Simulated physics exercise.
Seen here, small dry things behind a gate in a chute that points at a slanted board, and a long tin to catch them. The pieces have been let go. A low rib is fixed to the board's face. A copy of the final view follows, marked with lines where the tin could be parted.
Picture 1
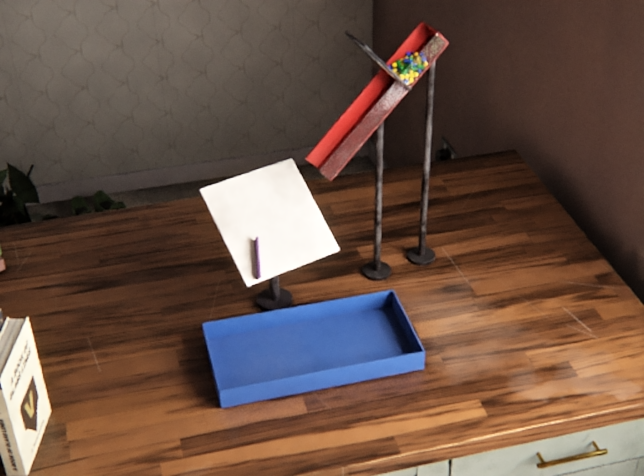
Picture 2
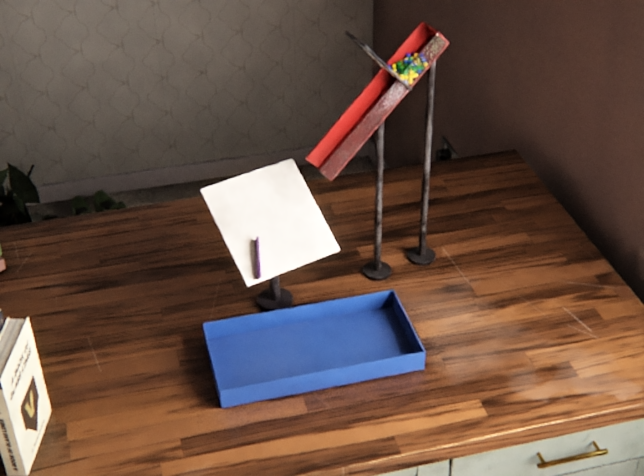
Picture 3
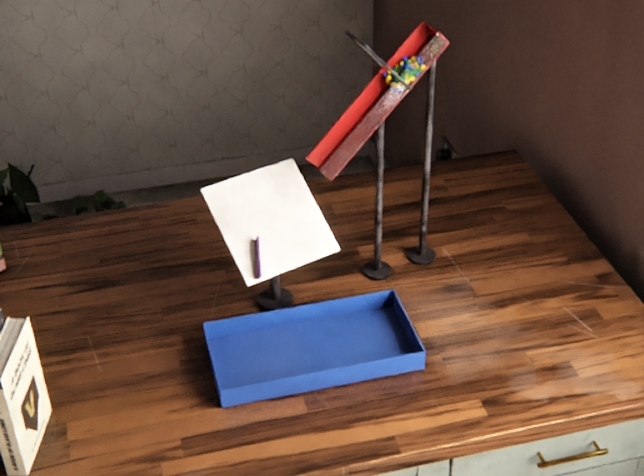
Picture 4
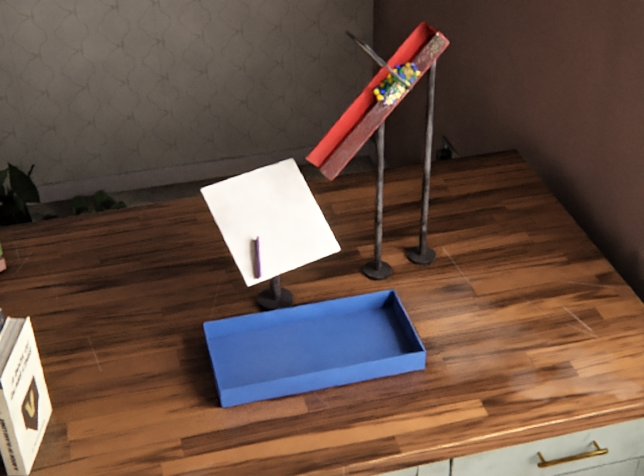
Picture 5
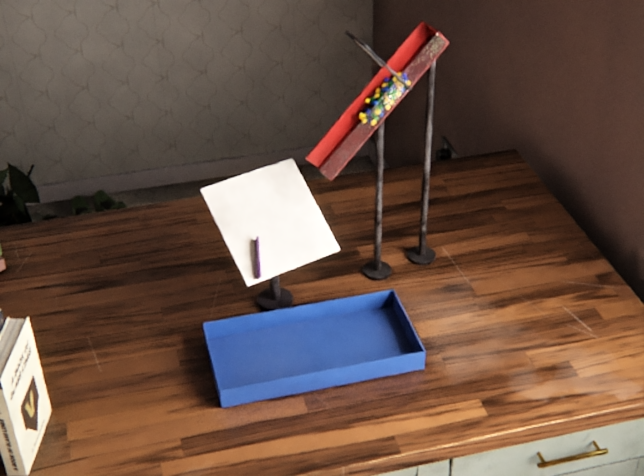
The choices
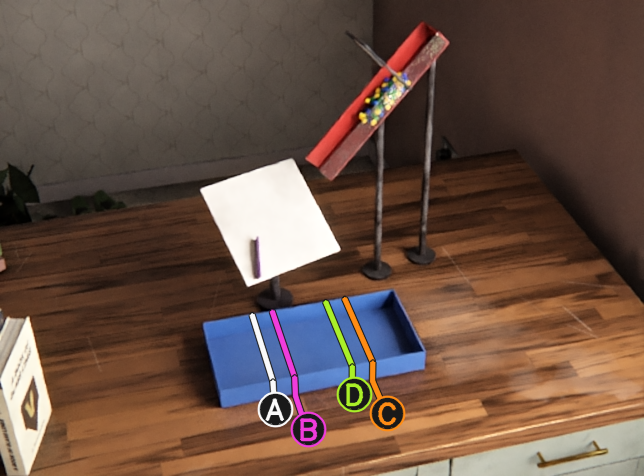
To begin with, small multicoloured beads sit bunched near the top of a sloping red chute, above a tilted white board with a small dark rib and an empty blue tray on a wooden table. The beads then slide down leftward, spreading out along the chute until their front is about halfway down.
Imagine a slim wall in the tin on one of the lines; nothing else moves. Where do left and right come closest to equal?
B beats the others.
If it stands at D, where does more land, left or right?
More lands on the left.
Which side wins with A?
Right.
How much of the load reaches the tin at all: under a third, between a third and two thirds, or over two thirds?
About that: Between a third and two thirds.
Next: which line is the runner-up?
The answer is A.
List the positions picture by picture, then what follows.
In the first picture, load behind the gate at (407, 70), round plastic beads; lip of the chute at (324, 174), sloping fairly steeply.
In the second picture, middle of the board at (271, 220), tilted fairly steeply; middle of its low edge at (295, 268); of its high edge at (247, 173).
In the third picture, front corners of the tin at (220, 390) and (425, 351), empty; front of the load at (391, 85).
In the fourth picture, middle of the load at (396, 83); its front at (380, 101), about a quarter of the way to the lip; rib from (258, 236) to (261, 276).
In the fifth picture, middle of the load at (382, 95); its front at (364, 121), about half of the way to the lip.
On the marked copy, line A crosses the front rim at (272, 380); line B crosses the front rim at (294, 376); line C crosses the front rim at (372, 361); line D crosses the front rim at (352, 365).
With A, of what is caught, about a quarter on the left of the divider, most on the right.
With B, of what is caught, about half on the left of the divider, about half on the right.
With C, of what is caught, all on the left of the divider, none on the right.
With D, of what is caught, nearly all on the left of the divider, a stray few on the right.
